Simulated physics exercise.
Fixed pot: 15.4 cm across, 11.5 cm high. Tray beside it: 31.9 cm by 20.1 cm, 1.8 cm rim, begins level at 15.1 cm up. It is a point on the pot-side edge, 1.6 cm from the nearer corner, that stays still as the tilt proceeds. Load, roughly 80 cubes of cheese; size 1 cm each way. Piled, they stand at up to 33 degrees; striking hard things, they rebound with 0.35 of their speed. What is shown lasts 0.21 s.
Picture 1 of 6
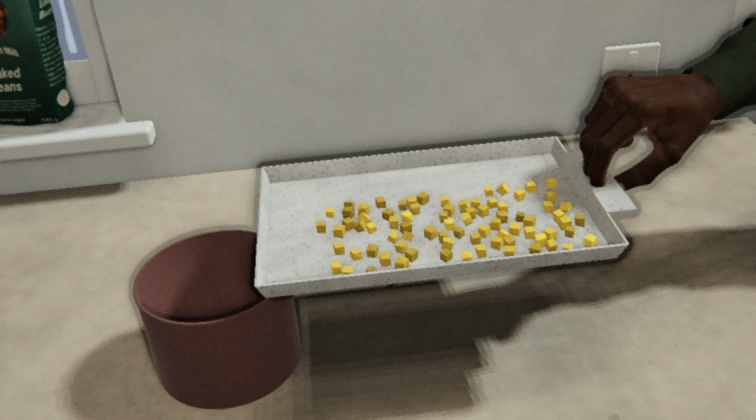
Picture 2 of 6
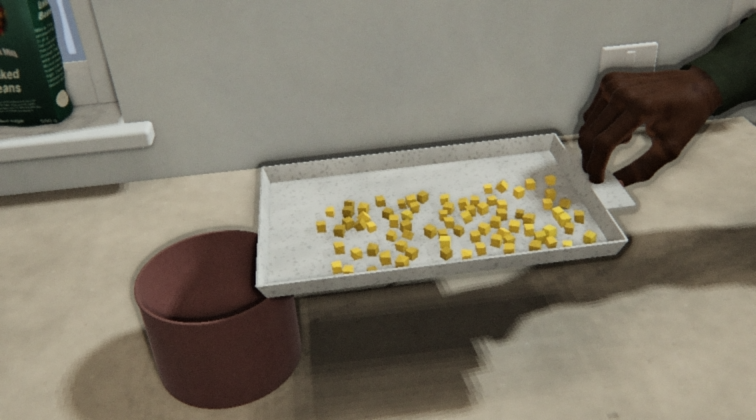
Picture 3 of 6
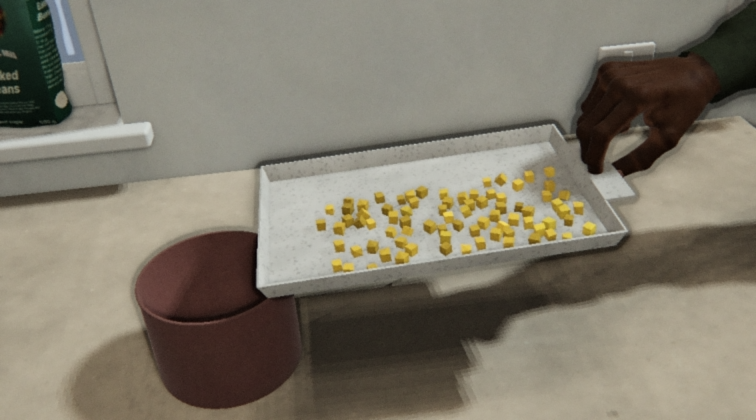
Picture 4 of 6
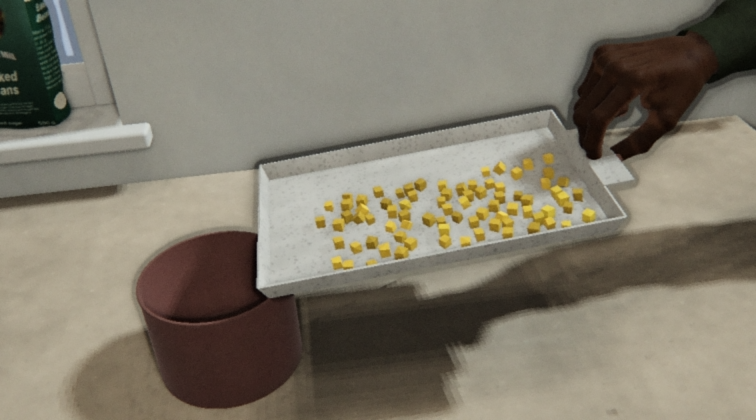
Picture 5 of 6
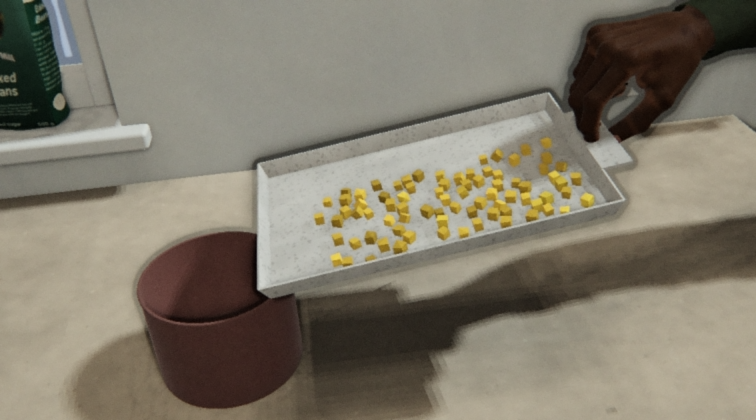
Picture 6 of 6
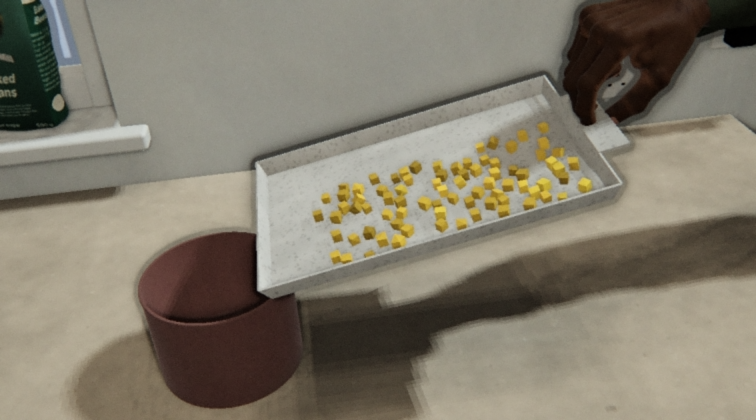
On a kitchen counter, a hand raising the right end of a white tray of yellow cubes beside a dark red pot.
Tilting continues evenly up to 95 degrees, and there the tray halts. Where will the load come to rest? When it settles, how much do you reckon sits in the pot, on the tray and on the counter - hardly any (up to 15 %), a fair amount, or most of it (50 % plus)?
I reckon pot: A fair amount; tray: Hardly any; counter: Most of it.
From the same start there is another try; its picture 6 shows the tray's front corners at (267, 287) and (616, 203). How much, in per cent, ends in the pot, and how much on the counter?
Pot 0, counter 100.
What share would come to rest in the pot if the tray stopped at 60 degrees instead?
I'd say close to 15 percent.
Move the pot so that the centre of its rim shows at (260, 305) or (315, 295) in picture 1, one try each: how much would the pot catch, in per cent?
I'd say close to 75 percent for the first spot and 0 percent for the second.
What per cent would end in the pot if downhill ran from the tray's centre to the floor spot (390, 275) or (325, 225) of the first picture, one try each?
First try: Around 0 percent; second try: Around 80 percent.
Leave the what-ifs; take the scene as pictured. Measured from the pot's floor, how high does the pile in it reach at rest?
I'd put it at close to 1.0 centimetres.
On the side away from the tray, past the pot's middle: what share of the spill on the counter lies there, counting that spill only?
It comes to near 80 percent.
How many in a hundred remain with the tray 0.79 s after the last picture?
Reading: Approx. 30%.
Then, 0.47 s after the last picture, tilt 51 degrees; the tray holds 100 %, the pot 0 %.
Then, 0.79 s after the last picture, tilt 78 degrees; the tray holds 30 %, the pot 20 %.
Then, 1.21 s after the last picture, tilt 95 degrees; the tray holds 0 %, the pot 25 %.
In the end, pot 25 %, tray 0 %, counter 75 %.
